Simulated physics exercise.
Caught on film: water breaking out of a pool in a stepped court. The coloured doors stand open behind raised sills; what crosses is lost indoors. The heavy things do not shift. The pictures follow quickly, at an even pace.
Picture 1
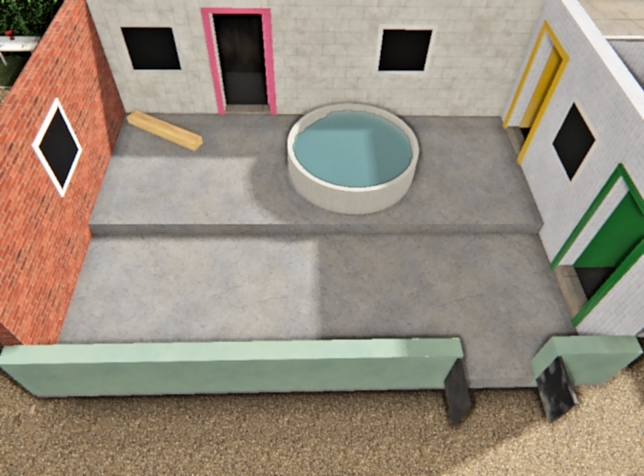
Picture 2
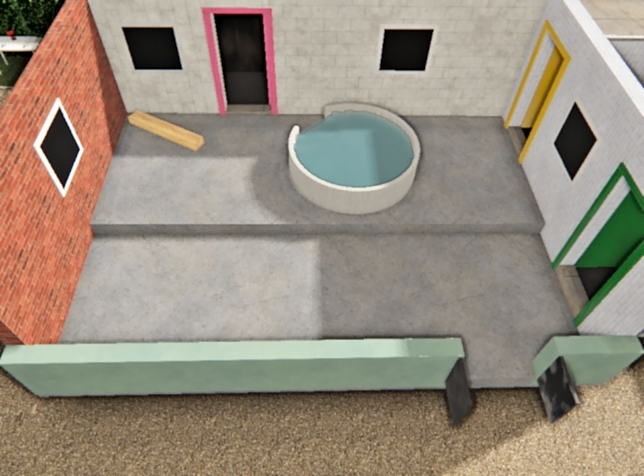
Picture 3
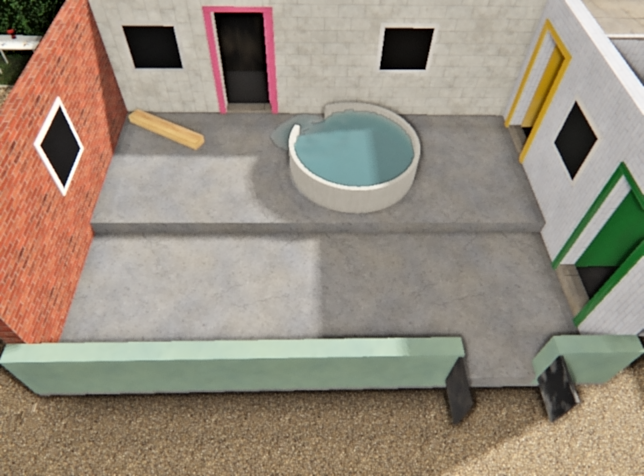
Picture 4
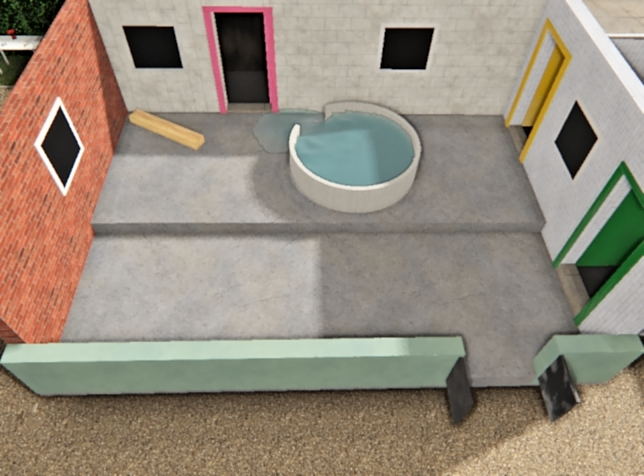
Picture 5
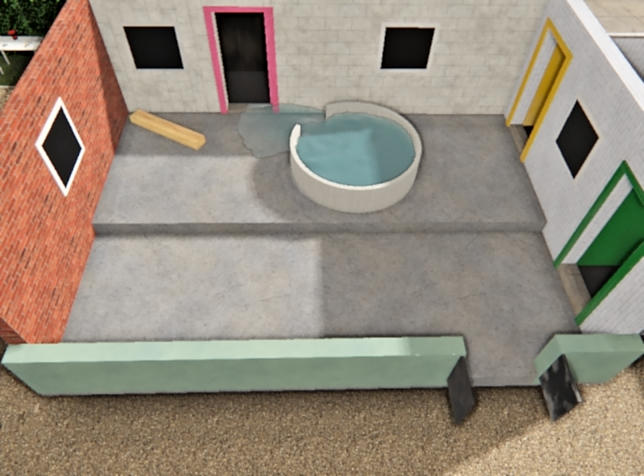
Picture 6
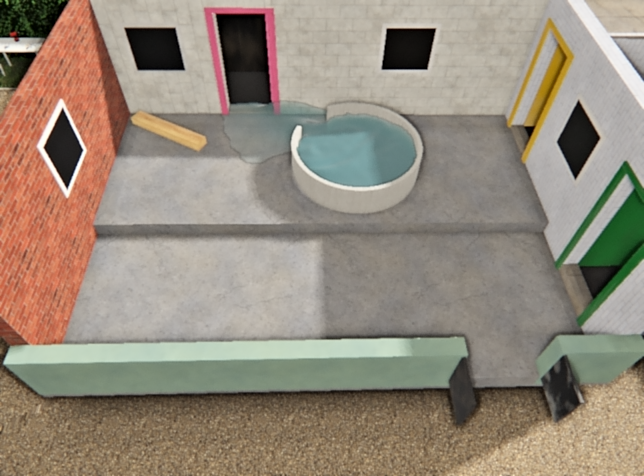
Water sat still in a round tank until a gap opened on its far left side, then poured out and spread leftward in a thin sheet over the grey upper floor near the pink-framed doorway.
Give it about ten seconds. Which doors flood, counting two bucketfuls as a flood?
The yellow door admits no more than that; the green door admits no more than that; the pink door lets in a lot.
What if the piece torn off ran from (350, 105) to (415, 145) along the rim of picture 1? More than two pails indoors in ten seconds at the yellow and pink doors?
In short: Yellow door floods, pink door is under.
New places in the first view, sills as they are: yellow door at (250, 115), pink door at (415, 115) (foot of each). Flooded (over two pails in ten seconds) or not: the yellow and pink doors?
Then: The yellow door goes over, the pink door keeps below it.
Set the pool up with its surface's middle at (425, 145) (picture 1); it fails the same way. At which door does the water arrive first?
That is the one in pink.
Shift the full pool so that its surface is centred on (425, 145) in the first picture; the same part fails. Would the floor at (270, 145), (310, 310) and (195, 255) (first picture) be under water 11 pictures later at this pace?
In that order: Awash, not flooded, not flooded.
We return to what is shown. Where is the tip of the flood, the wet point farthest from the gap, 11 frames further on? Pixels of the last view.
Roughly at (130, 116).
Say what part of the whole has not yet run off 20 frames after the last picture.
Roughly 94 per cent.
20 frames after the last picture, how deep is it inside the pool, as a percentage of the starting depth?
Some 54 per cent.
A moment on, water covers 10 % of the floor; the yellow door not reached, the green door not reached, the pink door over two buckets in.
Next, water covers 15 % of the floor; the yellow door not reached, the green door not reached, the pink door over two buckets in.
Then, water covers 30 % of the floor; the yellow door wet at the sill, nothing in, the green door not reached, the pink door far over two buckets in.
Later, water covers 55 % of the floor; the yellow door under two buckets in, the green door not reached, the pink door far over two buckets in.
In the end, water covers 80 % of the floor; the yellow door under two buckets in, the green door wet at the sill, nothing in, the pink door far over two buckets in.
